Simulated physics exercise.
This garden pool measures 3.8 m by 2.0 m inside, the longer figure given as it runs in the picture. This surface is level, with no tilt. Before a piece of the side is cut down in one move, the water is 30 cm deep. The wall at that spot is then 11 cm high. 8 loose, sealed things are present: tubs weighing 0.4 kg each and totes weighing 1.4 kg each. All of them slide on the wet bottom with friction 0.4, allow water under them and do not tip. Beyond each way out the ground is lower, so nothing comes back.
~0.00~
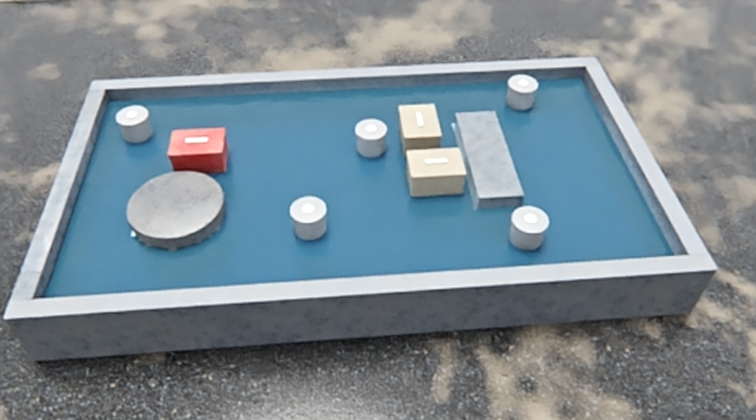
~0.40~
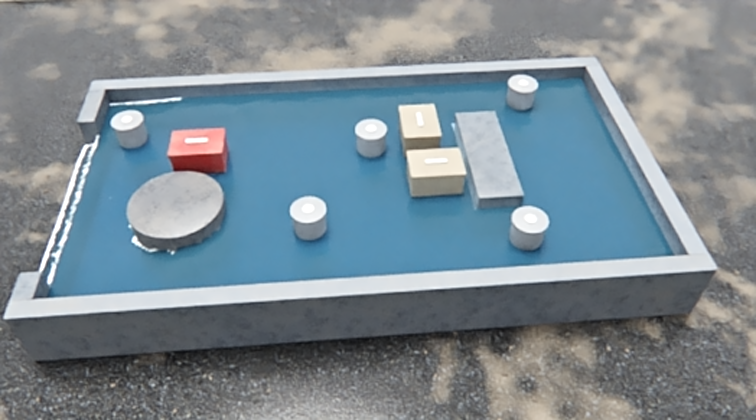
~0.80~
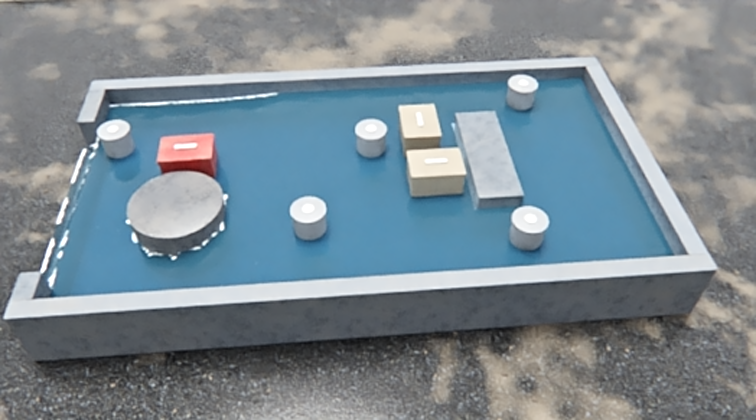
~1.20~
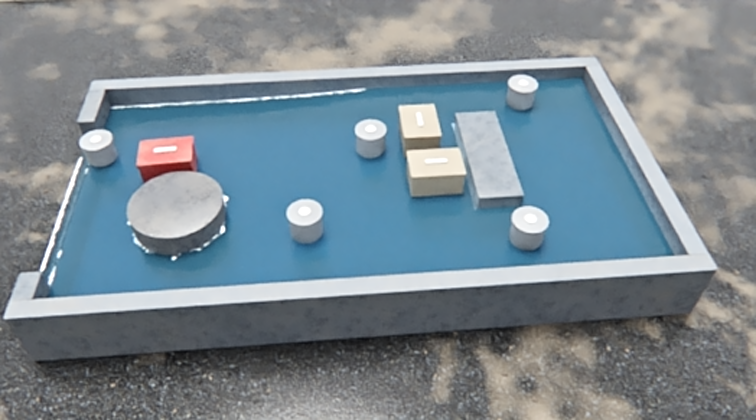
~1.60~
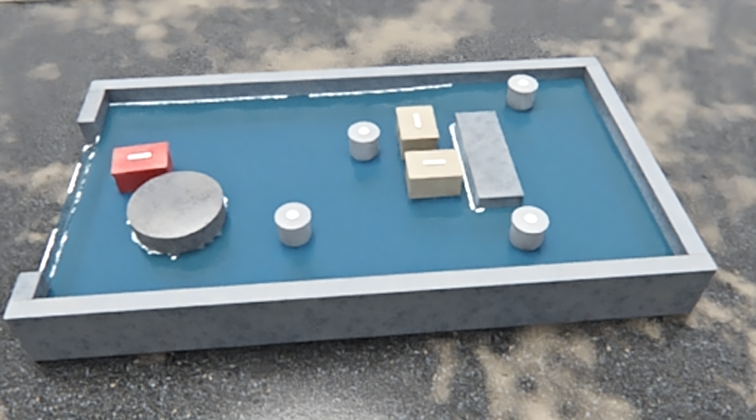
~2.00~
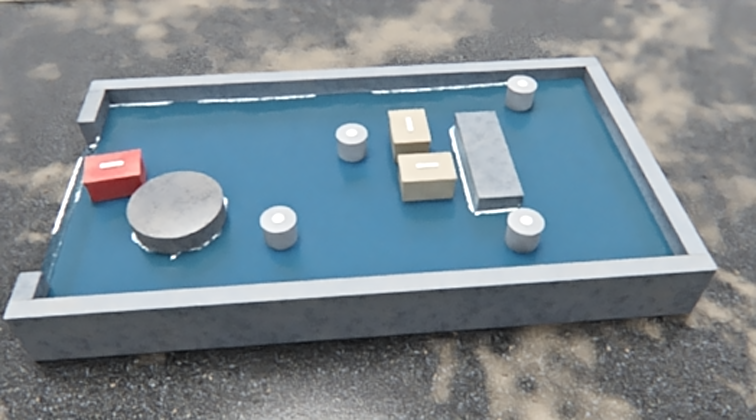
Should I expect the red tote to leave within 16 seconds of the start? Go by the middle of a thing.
The red tote makes it out.
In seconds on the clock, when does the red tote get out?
Somewhere near 2.5 s.
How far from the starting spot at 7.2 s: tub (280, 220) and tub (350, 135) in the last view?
Answer, in order asked: 140 cm, 80 cm.
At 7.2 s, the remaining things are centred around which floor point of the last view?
The centre is close to (340, 201).
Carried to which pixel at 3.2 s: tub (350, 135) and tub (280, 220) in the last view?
Somewhere about (320, 136) and (243, 230).
After 3.2 s the red tote has gone out; 2 of 8 are out; 6 afloat.
After 7.2 s the red tote has gone out; 2 of 8 are out; 6 afloat.
After 12.0 s the red tote has gone out; 3 of 8 are out; 5 afloat.
After 16.0 s the red tote has gone out; 3 of 8 are out; 5 afloat.
